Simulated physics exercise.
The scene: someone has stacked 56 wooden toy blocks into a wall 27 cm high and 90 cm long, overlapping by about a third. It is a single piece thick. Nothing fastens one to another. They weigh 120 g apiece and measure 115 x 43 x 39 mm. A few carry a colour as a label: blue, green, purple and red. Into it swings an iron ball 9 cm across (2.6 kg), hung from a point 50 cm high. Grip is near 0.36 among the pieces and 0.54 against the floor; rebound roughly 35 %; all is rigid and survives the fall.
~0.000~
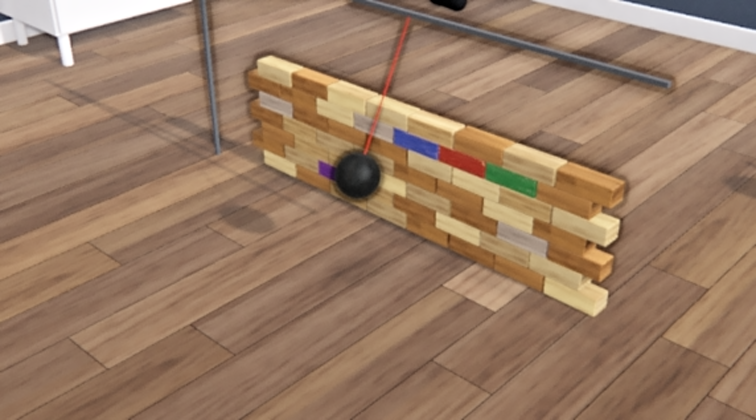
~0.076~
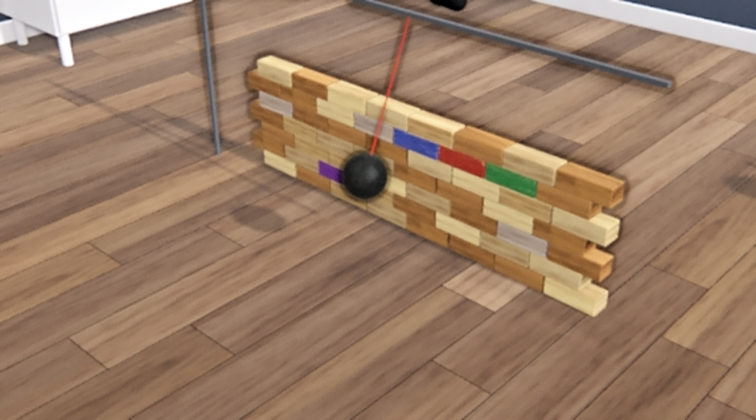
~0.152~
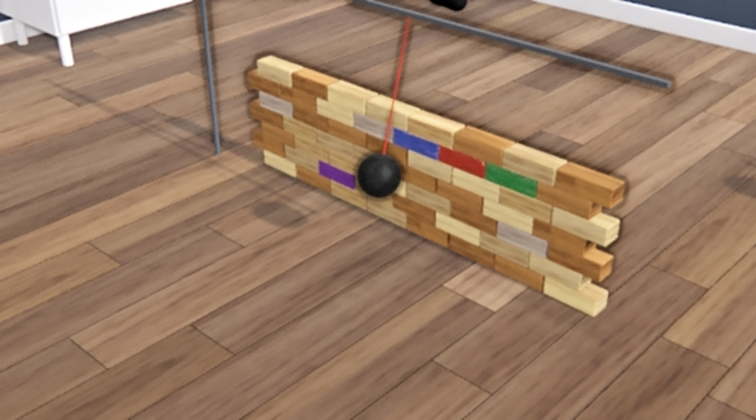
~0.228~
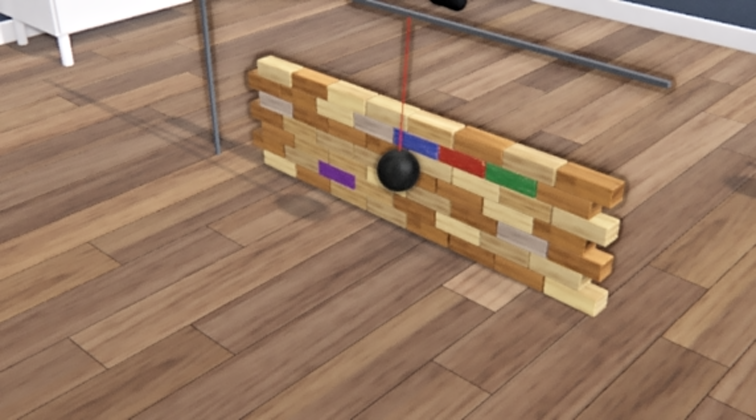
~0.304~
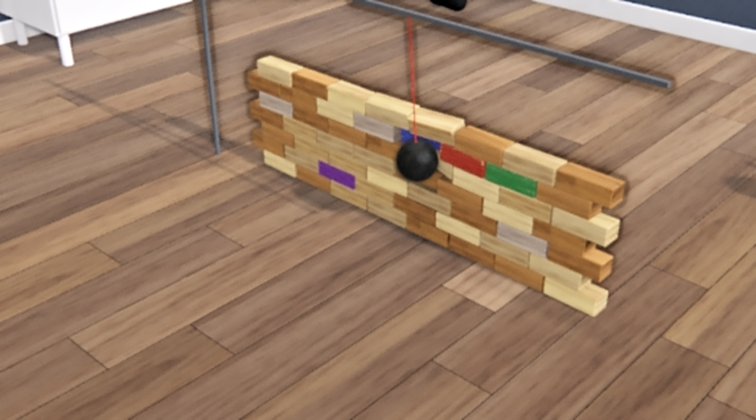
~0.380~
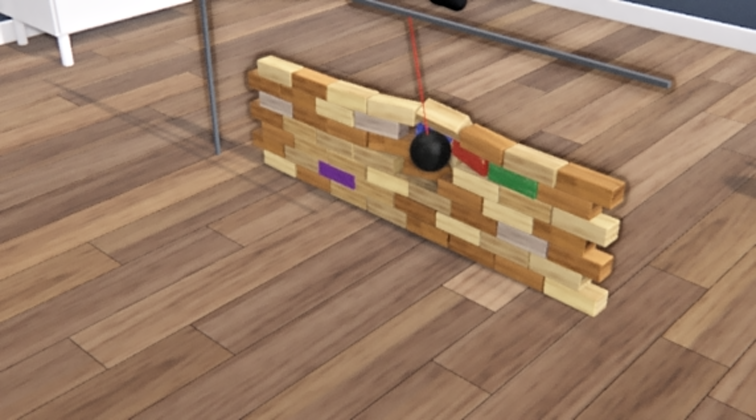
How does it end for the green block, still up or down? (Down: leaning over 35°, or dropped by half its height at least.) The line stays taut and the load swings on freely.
In the end the green block stays up.
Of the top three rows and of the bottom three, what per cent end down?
Top 40, bottom 0 per cent.
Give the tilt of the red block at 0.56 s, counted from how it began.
Some 30°.
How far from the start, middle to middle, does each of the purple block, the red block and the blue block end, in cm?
Moved: Purple 0, red 22, blue 42.
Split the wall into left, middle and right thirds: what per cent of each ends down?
Left 0, middle 50, right 10 per cent.
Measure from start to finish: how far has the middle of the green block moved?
Roughly 1 cm away.
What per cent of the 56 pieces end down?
Roughly 20 per cent of them.
By 0.56 s, line 20° past plumb; 4 of the 56 blocks down; green block moved 5 mm; blue block tilted 67°, 13 cm lower.
By 0.80 s, line 1° past plumb; 10 of the 56 blocks down; green block moved 5 mm; blue block upside down.
When it is over (1.6 s), line 19° past plumb; 10 of the 56 blocks down; green block moved 5 mm; blue block upside down; red block on its side. In pixels of the last frame, middles, green block near (518, 177), blue block near (479, 152).
